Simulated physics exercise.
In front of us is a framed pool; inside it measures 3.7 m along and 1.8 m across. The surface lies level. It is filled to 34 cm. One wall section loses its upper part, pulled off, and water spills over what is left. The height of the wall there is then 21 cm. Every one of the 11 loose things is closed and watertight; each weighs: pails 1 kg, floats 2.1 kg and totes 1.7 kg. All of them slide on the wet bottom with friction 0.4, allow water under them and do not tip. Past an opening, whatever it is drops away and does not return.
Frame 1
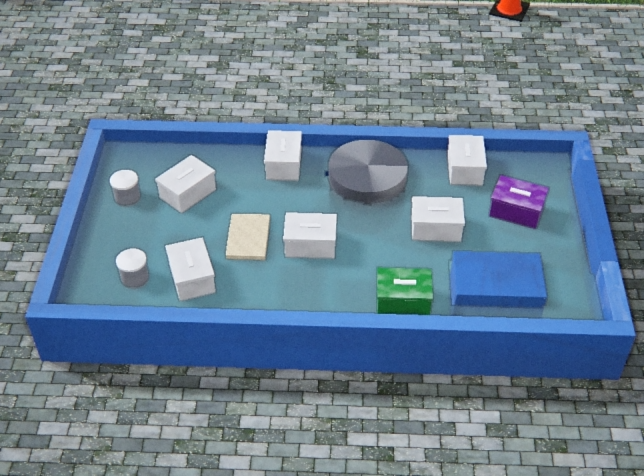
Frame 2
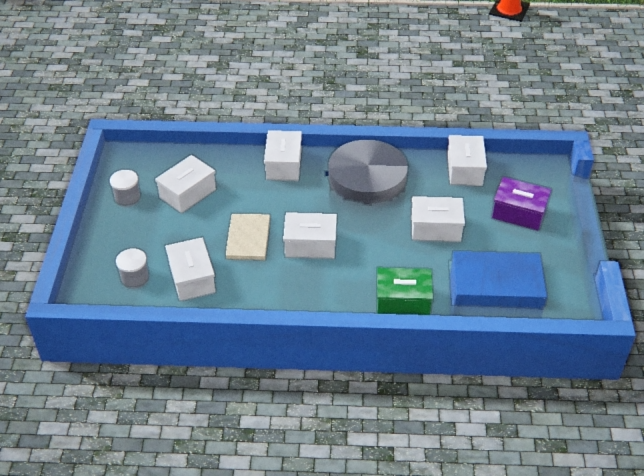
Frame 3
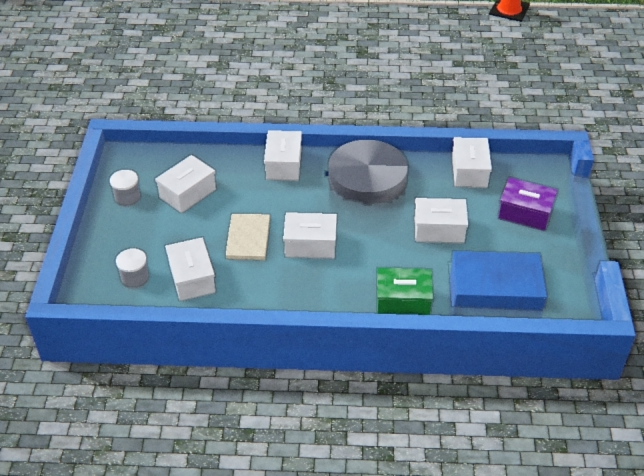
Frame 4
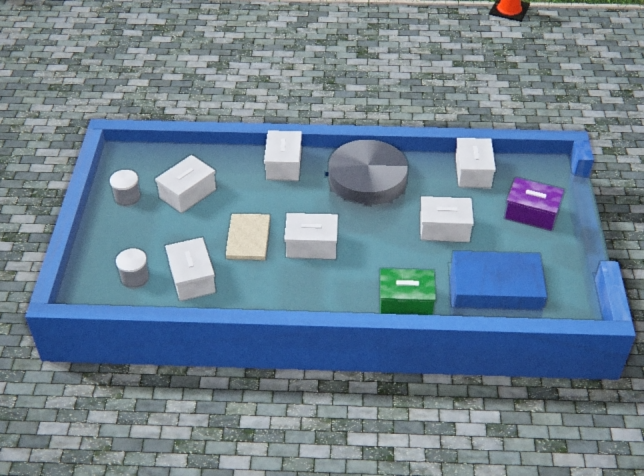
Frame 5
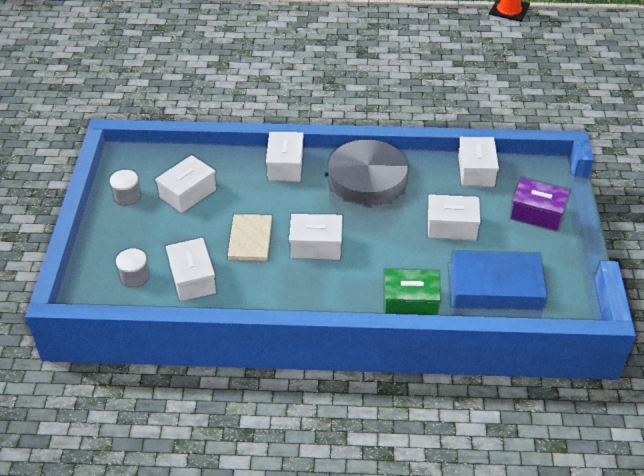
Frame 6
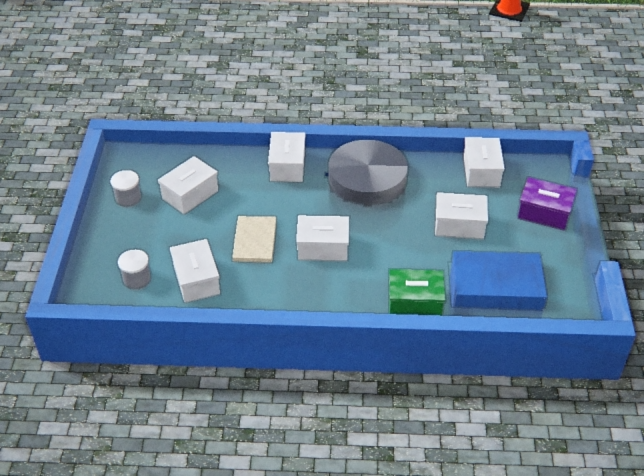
The purple box and several other floating blocks drift slowly right toward the wall's gap.
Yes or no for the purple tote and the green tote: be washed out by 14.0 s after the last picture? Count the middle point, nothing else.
Lab note - purple tote exited, green tote retained.
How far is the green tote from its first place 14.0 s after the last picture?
Around 10 cm from where it started.
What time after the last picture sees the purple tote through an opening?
Around 2.0 seconds.
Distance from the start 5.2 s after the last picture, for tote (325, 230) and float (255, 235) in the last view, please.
Log: Item 1 = 50 cm; item 2 = 30 cm.
Then, 1.2 s after the last picture the purple tote is near (562, 195), 0.3 m from its start, afloat; the green tote is near (431, 286), 0.2 m from its start, afloat; 0 of 11 are out; 11 afloat.
Then, 5.2 s after the last picture the purple tote has gone out; the green tote is near (423, 290), 0.1 m from its start, afloat; 1 of 11 are out; 10 afloat.
Then, 10.0 s after the last picture the purple tote has gone out; the green tote is near (428, 292), 0.2 m from its start, afloat; 1 of 11 are out; 10 afloat.
Then, 14.0 s after the last picture the purple tote has gone out; the green tote is near (426, 292), 0.1 m from its start, afloat; 1 of 11 are out; 10 afloat.
